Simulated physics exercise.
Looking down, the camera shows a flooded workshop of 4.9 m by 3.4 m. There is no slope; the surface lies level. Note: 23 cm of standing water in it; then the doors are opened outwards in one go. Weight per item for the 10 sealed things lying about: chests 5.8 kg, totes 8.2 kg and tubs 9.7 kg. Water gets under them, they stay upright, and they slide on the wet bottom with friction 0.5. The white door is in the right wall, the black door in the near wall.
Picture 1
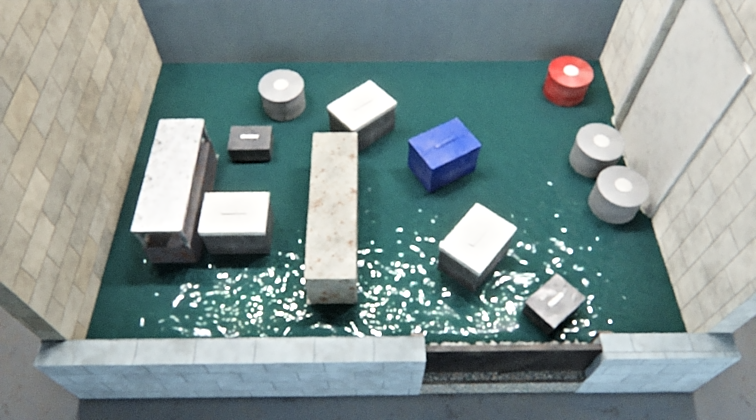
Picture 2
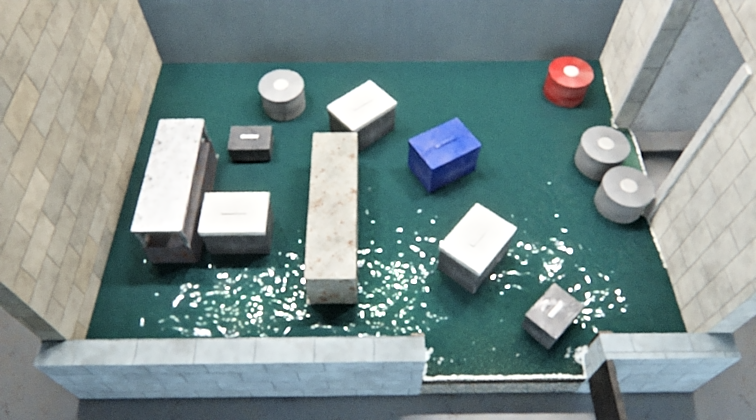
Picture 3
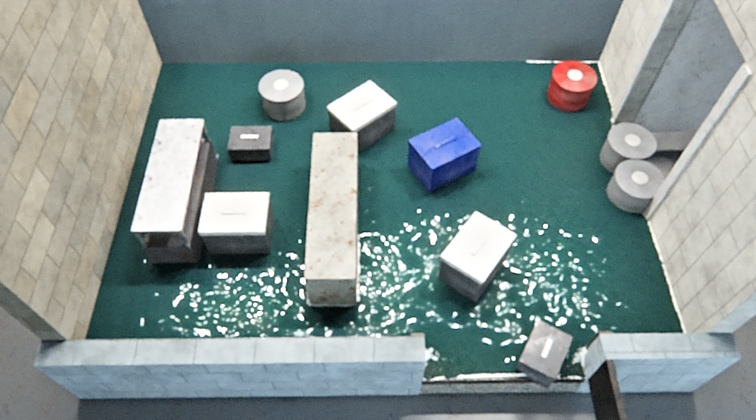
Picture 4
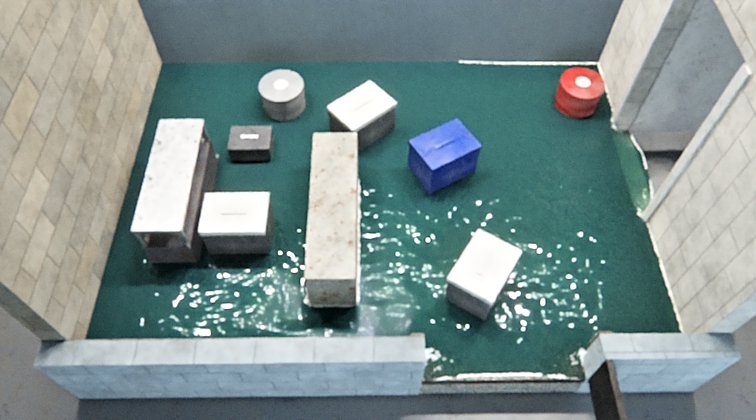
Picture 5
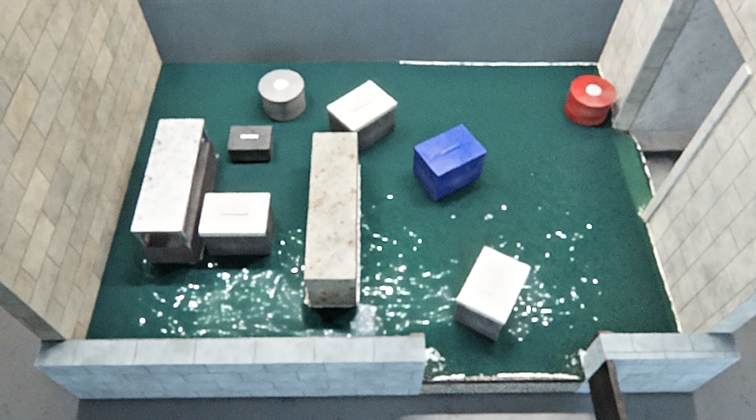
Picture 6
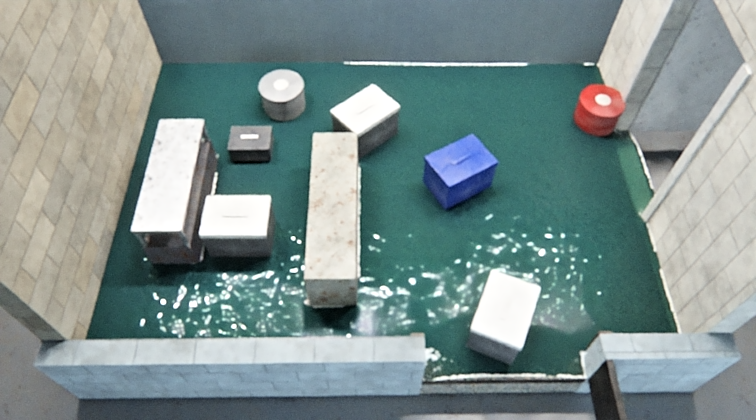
The clip shows boxes and round tubs in a flooded room as openings appear in the right and near walls; two gray tubs and a small dark box drift out, then white, red and blue objects shift toward the openings.
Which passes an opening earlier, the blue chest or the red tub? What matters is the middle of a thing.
The red one.
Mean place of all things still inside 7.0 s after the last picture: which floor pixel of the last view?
Mean position approx. (433, 233).
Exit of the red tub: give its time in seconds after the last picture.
Around 1.0 s.
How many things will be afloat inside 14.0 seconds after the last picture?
Answer: 2.
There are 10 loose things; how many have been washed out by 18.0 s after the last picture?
The answer is 7.
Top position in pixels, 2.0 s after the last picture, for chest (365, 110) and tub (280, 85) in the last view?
Somewhere around (439, 167) and (334, 92).
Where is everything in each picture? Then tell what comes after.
The blue chest at (445, 143) floats; the red tub at (571, 71), afloat; about 3460 L in view; 0 of 10 have shifted, in the first picture.
The blue chest at (445, 143), afloat; the red tub at (571, 72) floats; 23 cm deep round most things; 3 of 10 have shifted, in the second picture.
The blue chest at (445, 143), afloat; the red tub at (575, 76) floats, 6 cm from its start; 22 cm deep round most things; 5 of 10 have shifted, in the third picture.
The blue chest at (445, 143) floats; the red tub at (583, 83) floats, 17 cm from its start; 21 cm deep round most things; 5 of 10 have shifted, in the fourth picture.
The blue chest at (450, 149) floats, 7 cm from its start; the red tub at (594, 91), afloat, 30 cm from its start; 19 cm deep round most things; 6 of 10 have shifted, in the fifth picture.
The blue chest at (461, 159), afloat, 21 cm from its start; the red tub at (603, 100), afloat, 44 cm from its start; about 2960 L in view; 6 of 10 have shifted, in the sixth picture.
Then, 2.0 s after the last picture the blue chest is near (524, 207), 0.9 m from its start, afloat; the red tub has gone out (0.8 s after the last picture); 5 of 10 are out; 5 afloat.
Then, 7.0 s after the last picture the blue chest has gone out (6.9 s after the last picture); the red tub has gone out (0.8 s after the last picture); 6 of 10 are out; 4 afloat.
Then, 14.0 s after the last picture the blue chest has gone out (6.9 s after the last picture); the red tub has gone out (0.8 s after the last picture); 7 of 10 are out; 2 afloat.
Then, 18.0 s after the last picture the blue chest has gone out (6.9 s after the last picture); the red tub has gone out (0.8 s after the last picture); 7 of 10 are out; 2 afloat.
